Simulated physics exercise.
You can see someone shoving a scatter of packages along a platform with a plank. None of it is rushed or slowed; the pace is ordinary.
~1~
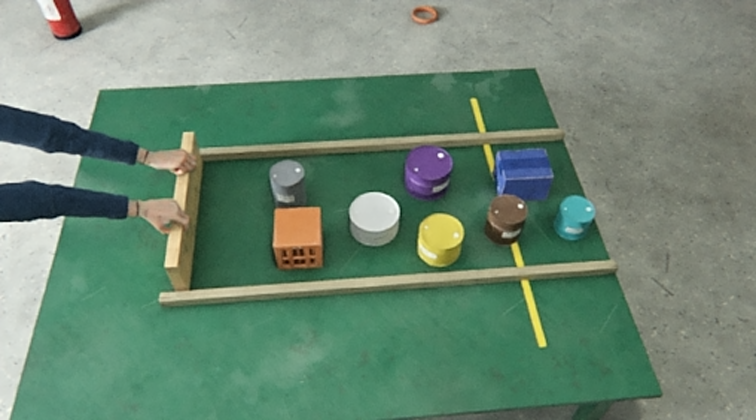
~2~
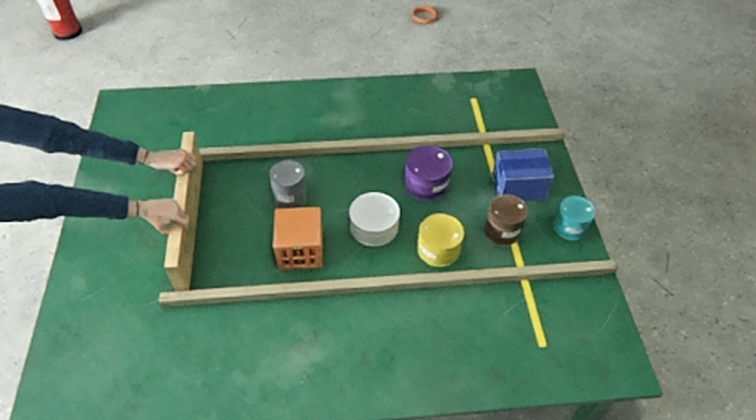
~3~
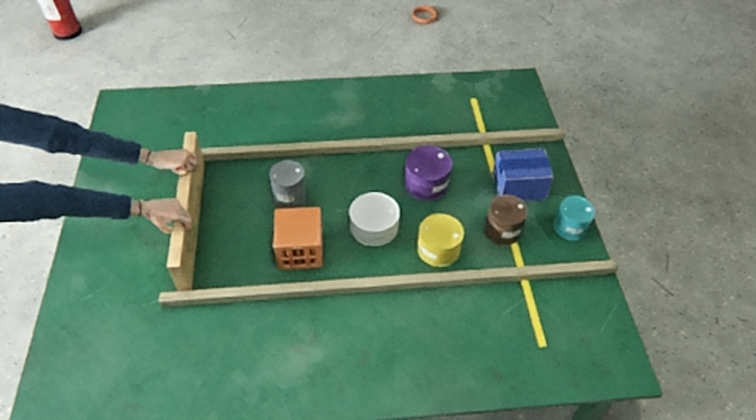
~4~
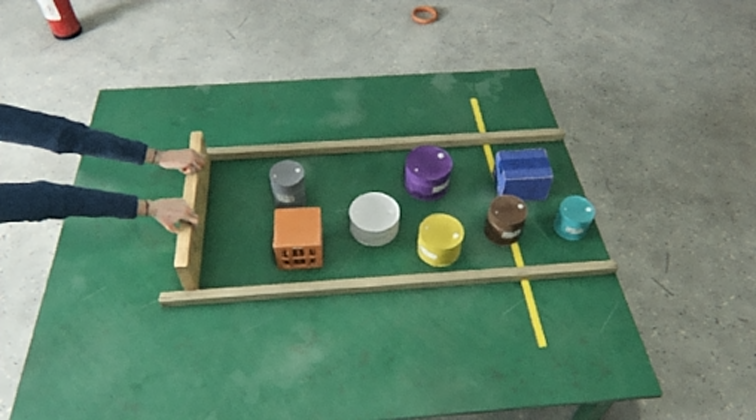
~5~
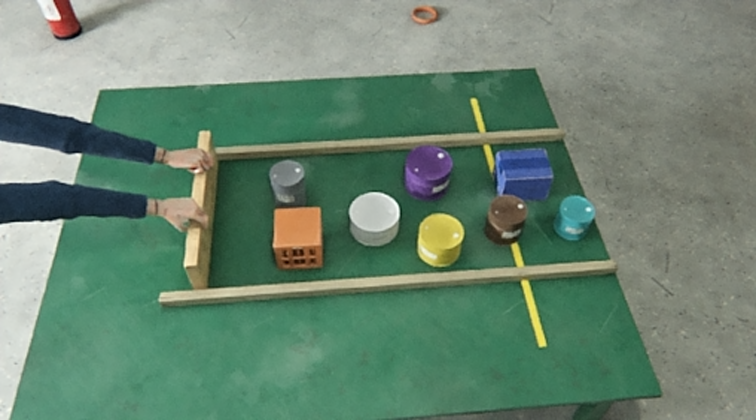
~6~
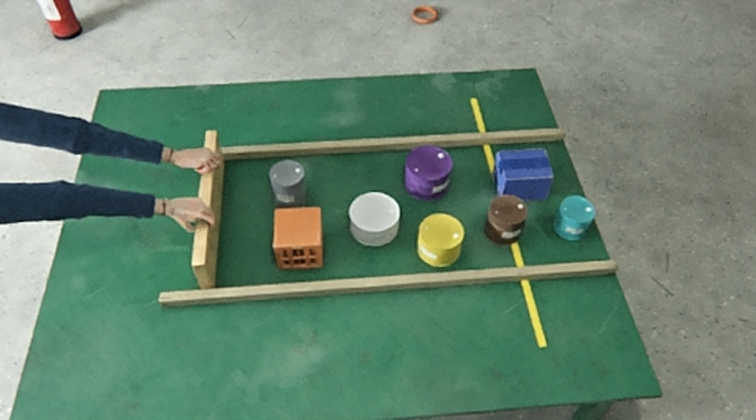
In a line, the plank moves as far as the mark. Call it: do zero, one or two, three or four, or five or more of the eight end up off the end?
One or two end up off it.
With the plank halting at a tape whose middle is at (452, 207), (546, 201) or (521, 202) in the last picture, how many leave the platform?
So, reaching the ground: 0, then 5, then 3.
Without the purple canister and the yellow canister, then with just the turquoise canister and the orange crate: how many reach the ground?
1, then 0.
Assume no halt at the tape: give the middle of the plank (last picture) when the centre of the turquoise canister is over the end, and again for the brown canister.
Roughly (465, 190); for the second one, roughly (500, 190).
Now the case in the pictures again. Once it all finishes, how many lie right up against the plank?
Contact count: 2.
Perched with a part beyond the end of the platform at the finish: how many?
It would come to 1.
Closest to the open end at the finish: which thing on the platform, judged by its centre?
The brown canister.
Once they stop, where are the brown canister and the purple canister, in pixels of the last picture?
Near (601, 210) and (536, 151).
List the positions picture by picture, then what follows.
Turquoise canister (574, 218); blue parcel (522, 175); brown canister (505, 220); plank (186, 209); tape (503, 203), in the first picture.
Blue parcel (522, 176); plank (186, 209), in the second picture.
Brown canister (505, 221); orange crate (299, 239), in the third picture.
Turquoise canister (574, 218); yellow canister (440, 240), in the fourth picture.
Blue parcel (522, 176); grey canister (289, 187), in the fifth picture.
Turquoise canister (574, 218); blue parcel (522, 176); brown canister (505, 221); plank (210, 207); tape (503, 203), in the sixth picture.
A little later, none off yet; turquoise canister at rest near (574, 218); blue parcel at rest near (522, 176); brown canister at rest near (505, 221).
When it is over, the number that fall off is one or two; down, blue parcel and turquoise canister.
